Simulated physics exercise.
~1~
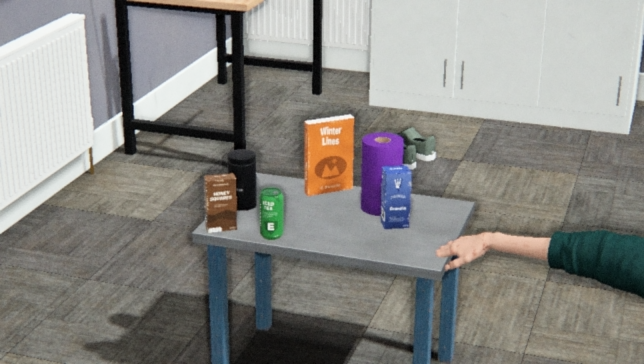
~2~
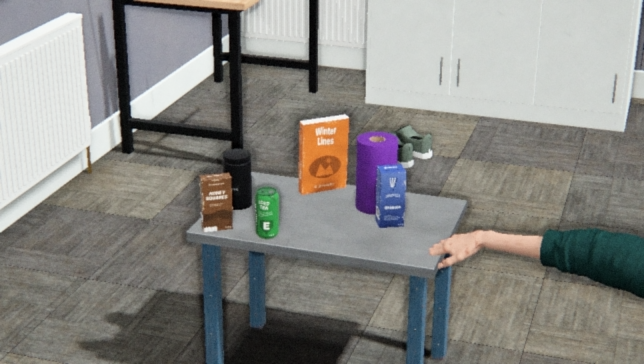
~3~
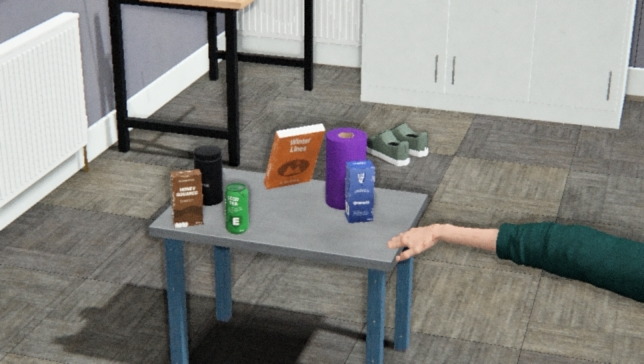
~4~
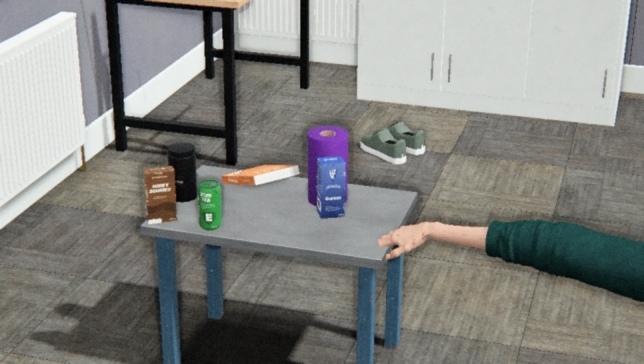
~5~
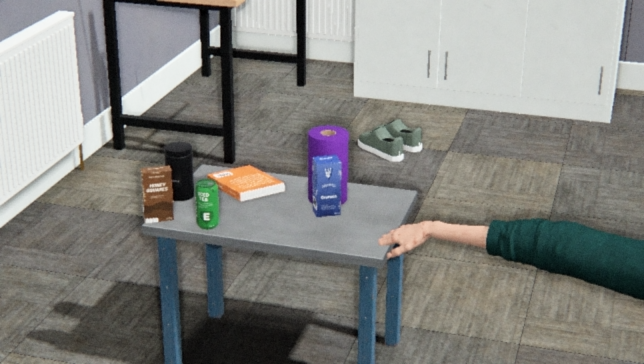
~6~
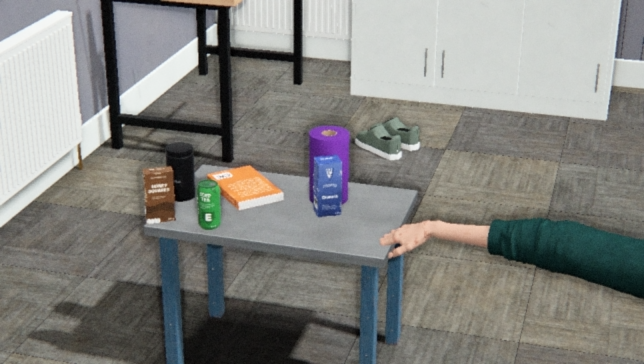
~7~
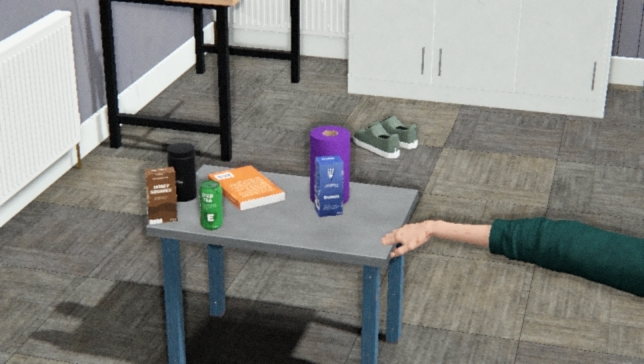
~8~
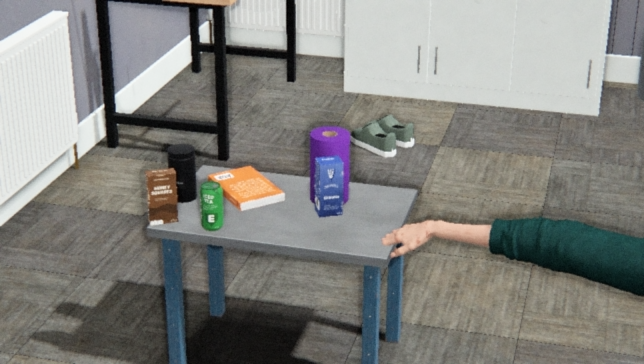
At the start, a hand in a green sleeve grips the right edge of a small grey table holding an upright orange book, a purple roll, a blue carton, a green can, a brown packet and a black jar. The table then slides to the left with everything riding along on top. As it moves, the orange book leans over and drops onto its side. The table comes to a stop, and the book settles flat behind the green can. At the end, the book lies on the tabletop while the other items still stand, the hand resting at the edge.
